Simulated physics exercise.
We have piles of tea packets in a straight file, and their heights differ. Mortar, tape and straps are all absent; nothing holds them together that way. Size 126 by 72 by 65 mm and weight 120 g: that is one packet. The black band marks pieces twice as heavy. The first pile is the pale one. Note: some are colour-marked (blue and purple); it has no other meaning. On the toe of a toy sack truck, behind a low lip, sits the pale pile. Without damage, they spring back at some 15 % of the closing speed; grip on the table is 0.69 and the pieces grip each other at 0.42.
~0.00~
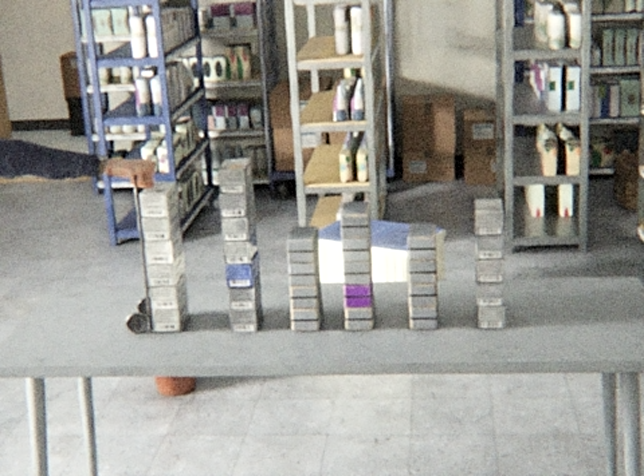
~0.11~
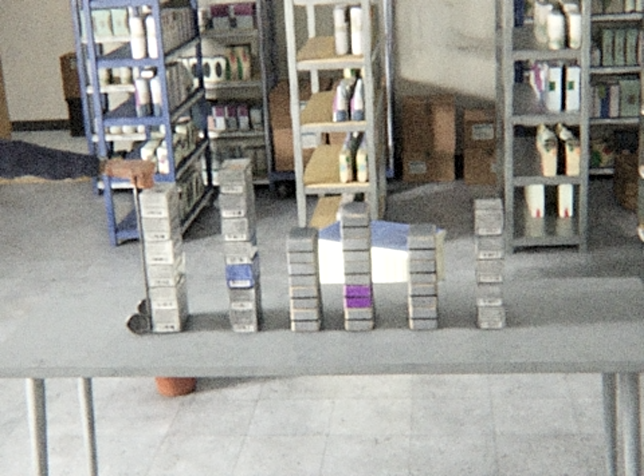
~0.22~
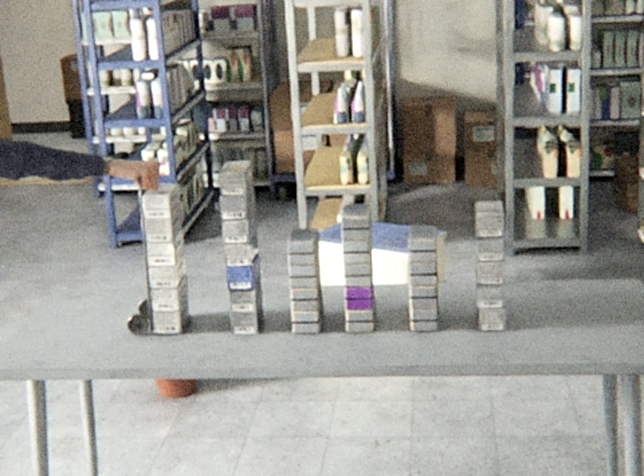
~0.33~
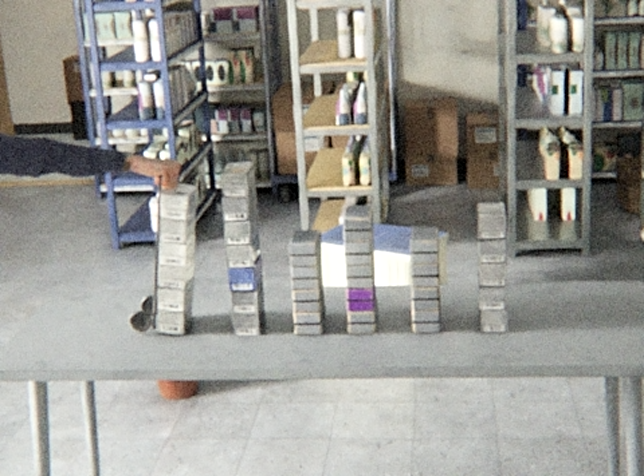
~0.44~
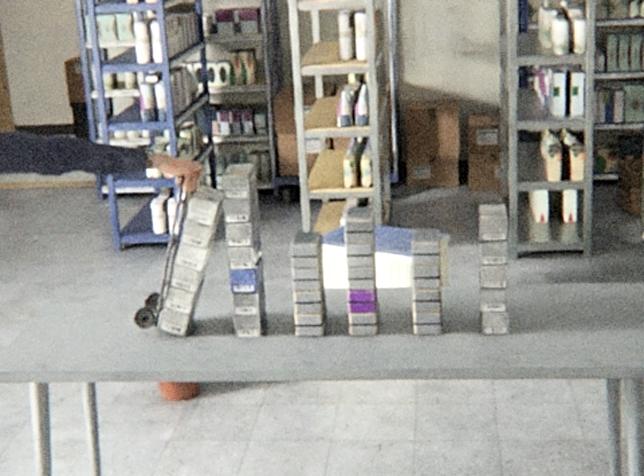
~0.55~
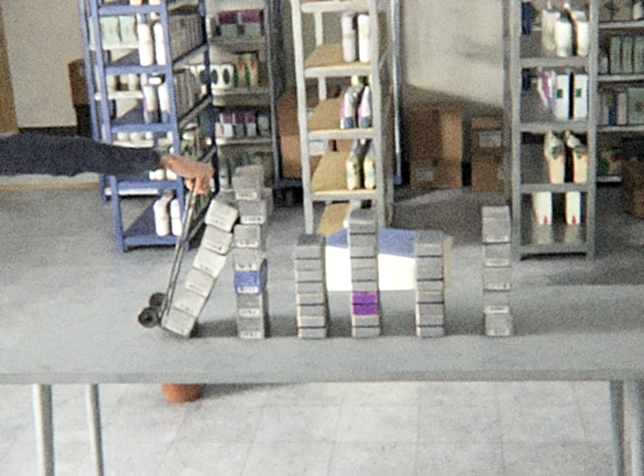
A hand tilted a toy sack truck forward on a table, and the pale pile of packets on it leaned right, against the next pile, in a row of mostly upright grey piles.
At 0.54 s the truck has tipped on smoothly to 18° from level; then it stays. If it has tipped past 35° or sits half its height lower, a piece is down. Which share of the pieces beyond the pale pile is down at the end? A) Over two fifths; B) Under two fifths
Answer: A.
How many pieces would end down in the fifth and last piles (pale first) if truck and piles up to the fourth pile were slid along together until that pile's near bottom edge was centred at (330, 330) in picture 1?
Counts down: Fifth 4; last 4.
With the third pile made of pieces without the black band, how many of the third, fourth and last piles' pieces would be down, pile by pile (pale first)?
Third 3, fourth 5, last 5.
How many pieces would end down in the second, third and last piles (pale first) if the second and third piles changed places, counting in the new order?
After the swap, the second pile would have 4 down, the third 7 and the last 5.
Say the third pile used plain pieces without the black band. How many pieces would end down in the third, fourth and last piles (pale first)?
Pieces down: Third pile 3, fourth pile 5, last pile 5.
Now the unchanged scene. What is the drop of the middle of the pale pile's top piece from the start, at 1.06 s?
10 cm.
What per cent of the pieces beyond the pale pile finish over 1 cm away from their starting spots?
Moved: 100 per cent.
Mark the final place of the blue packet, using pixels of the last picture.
Resting position, last image: About (309, 294).
After 1.06 s, 6 of the pale pile down; 4 of the 25 other packets down; blue packet 31° from how it stood, 22 mm lower.
After 1.78 s, 6 of the pale pile down; 20 of the 25 other packets down; purple packet 48° from how it stood, 31 mm lower; blue packet 44° from how it stood, 56 mm lower.
In the end (2.7 s), 6 of the pale pile down; 25 of the 25 other packets down; purple packet 48° from how it stood, 34 mm lower; blue packet 44° from how it stood, 56 mm lower. That is 100 per cent. From the last view, middles, purple packet near (407, 307), blue packet near (309, 294).
